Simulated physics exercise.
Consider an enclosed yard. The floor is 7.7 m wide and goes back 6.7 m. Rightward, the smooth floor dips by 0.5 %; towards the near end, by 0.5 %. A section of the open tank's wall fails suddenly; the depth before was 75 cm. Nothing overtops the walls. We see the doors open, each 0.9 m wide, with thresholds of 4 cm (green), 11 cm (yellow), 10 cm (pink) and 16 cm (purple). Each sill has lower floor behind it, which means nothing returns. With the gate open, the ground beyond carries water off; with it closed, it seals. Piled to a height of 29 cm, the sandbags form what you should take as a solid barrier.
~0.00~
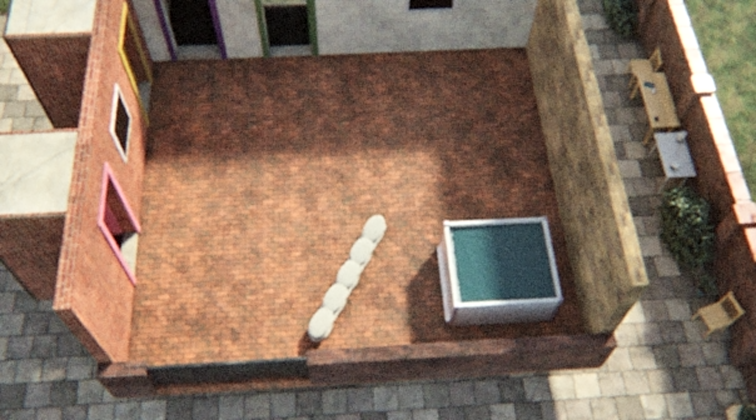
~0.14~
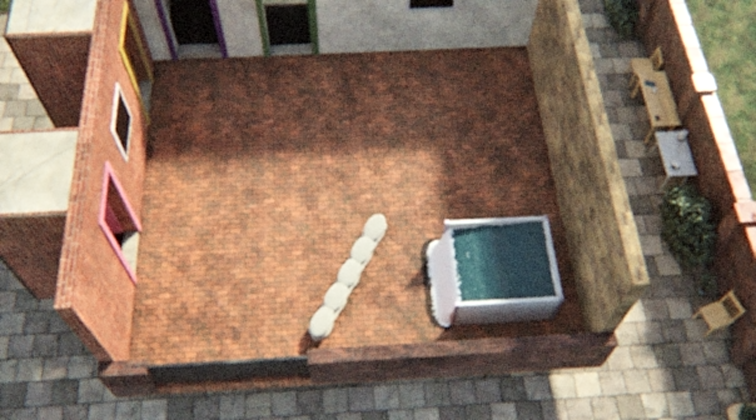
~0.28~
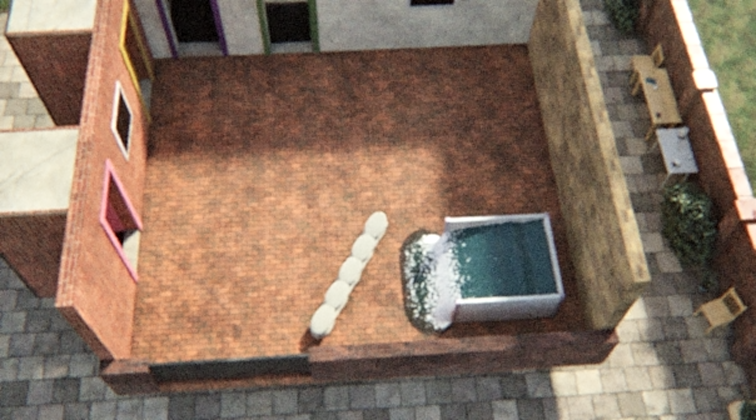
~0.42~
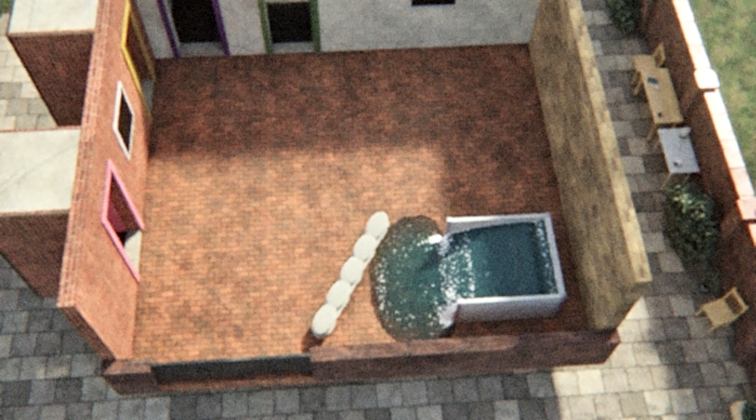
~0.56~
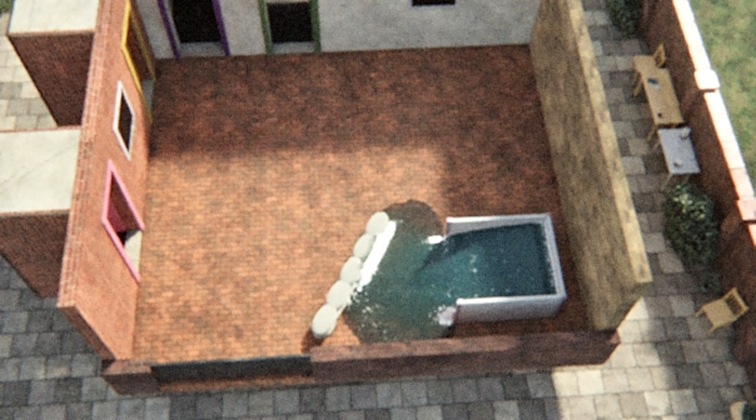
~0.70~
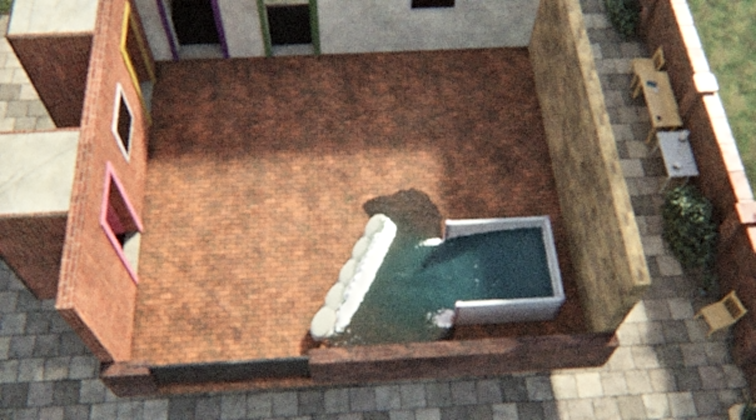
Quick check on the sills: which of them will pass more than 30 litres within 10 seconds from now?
The green door will see an amount within the limit come in; the yellow door will see an amount within the limit come in; the pink door will see an amount within the limit come in; the purple door will see an amount within the limit come in.
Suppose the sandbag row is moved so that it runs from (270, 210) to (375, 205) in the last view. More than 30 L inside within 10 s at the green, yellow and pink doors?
Against that limit: Green under, yellow not over, pink over.
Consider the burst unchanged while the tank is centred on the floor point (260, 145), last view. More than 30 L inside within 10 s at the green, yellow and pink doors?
Then: Green under, yellow over, pink under.
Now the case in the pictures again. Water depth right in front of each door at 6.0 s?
Door by door, in cm: Green reads 2, yellow reads 2, pink reads 4, purple reads 7.
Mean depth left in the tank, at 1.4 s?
Around 31 cm on average.
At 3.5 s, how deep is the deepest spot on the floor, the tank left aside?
About 20 cm at most.
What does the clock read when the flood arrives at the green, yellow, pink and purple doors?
Green: 4.0 s; yellow: 4.5 s; pink: 2.6 s; purple: 5.5 s.
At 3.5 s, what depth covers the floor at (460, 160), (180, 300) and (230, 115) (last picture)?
Spot by spot: Some 2, 3, then 0 cm.
After 1.4 s water covers 15 % of the floor and is deepest (52 cm) near (337, 353); green door not reached, yellow door not reached, pink door not reached, purple door not reached.
After 2.2 s water covers 35 % of the floor and is deepest (38 cm) near (348, 363); green door not reached, yellow door not reached, pink door not reached, purple door not reached.
After 3.5 s water covers 50 % of the floor and is deepest (20 cm) near (359, 362); green door not reached, yellow door not reached, pink door 11 cm at the sill, 1 L in, purple door not reached.
After 6.0 s water covers 75 % of the floor and is deepest (16 cm) near (583, 349); green door 2 cm at the sill, 0 L in, yellow door 2 cm at the sill, 0 L in, pink door 4 cm at the sill, 3 L in, purple door 7 cm at the sill, 0 L in.
After 10.0 s water covers 95 % of the floor and is deepest (8 cm) near (572, 349); green door 3 cm at the sill, 0 L in, yellow door 3 cm at the sill, 0 L in, pink door 2 cm at the sill, 3 L in, purple door 3 cm at the sill, 0 L in.
